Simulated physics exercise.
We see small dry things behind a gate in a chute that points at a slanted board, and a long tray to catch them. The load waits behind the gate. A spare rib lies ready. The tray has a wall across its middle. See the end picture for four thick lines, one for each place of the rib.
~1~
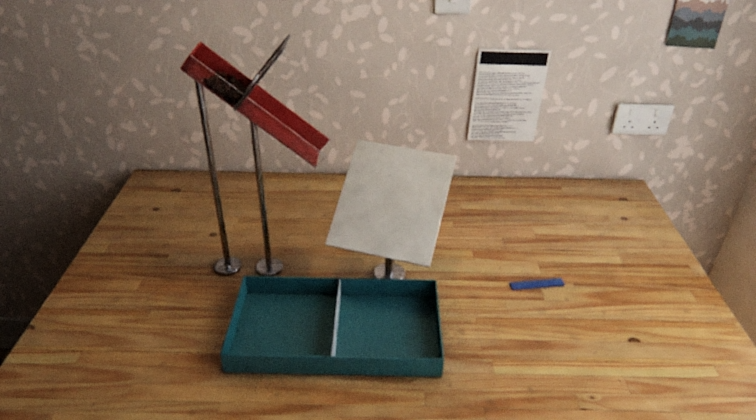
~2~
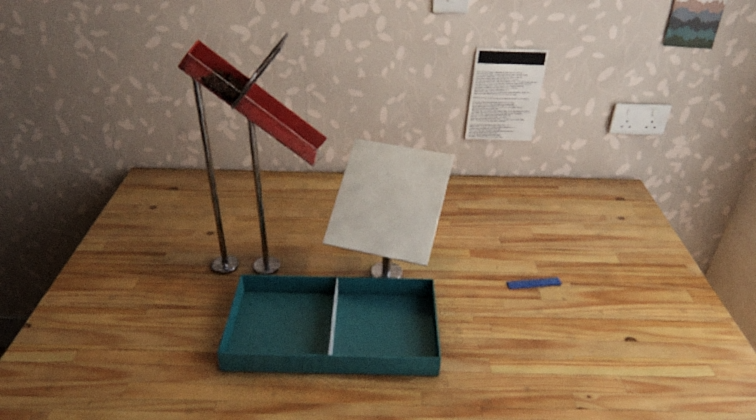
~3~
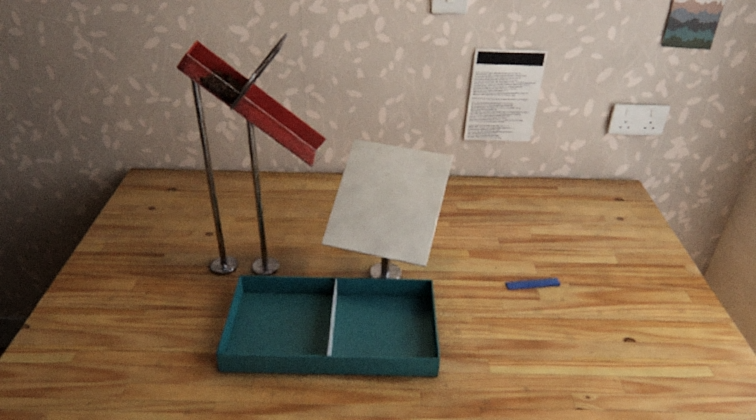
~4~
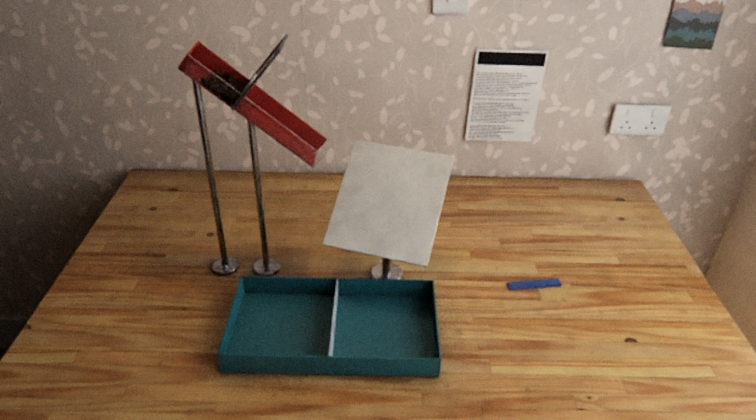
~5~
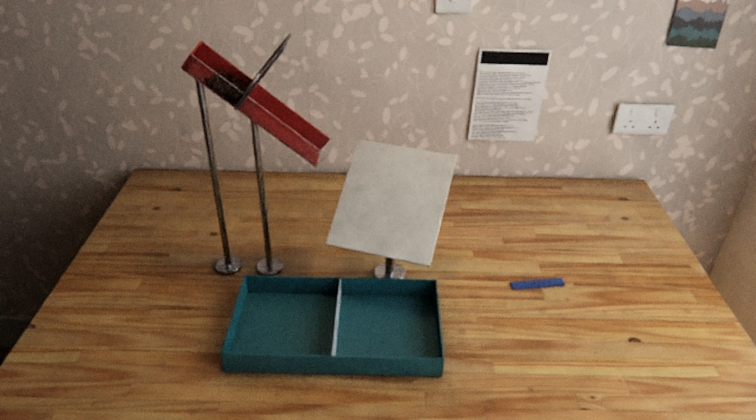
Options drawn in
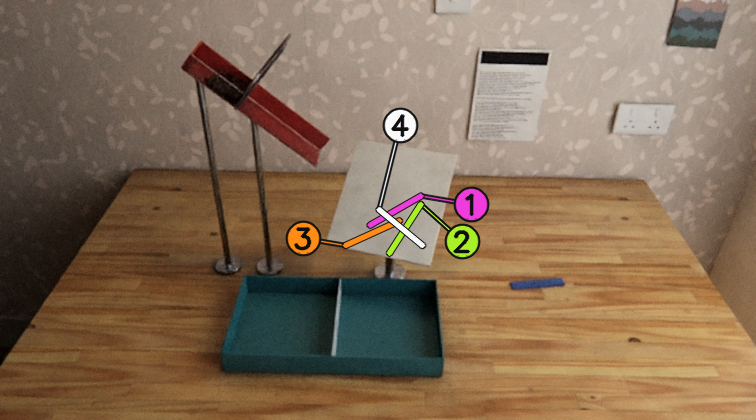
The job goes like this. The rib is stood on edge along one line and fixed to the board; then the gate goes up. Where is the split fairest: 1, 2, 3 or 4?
1 is best.
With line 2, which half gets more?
The right half.
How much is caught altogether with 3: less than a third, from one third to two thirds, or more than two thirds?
It is more than two thirds.
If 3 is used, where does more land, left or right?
The left half.
On the marked copy, line 1 from (421, 195) to (370, 225); line 2 from (420, 204) to (389, 253); line 3 from (399, 220) to (345, 245); line 4 from (379, 209) to (422, 245).
If 1 is chosen, of what is caught, about half in the left half, about half in the right.
If 2 is chosen, of what is caught, a small part in the left half, most in the right.
If 3 is chosen, of what is caught, most in the left half, a small part in the right.
If 4 is chosen, of what is caught, a small part in the left half, most in the right.
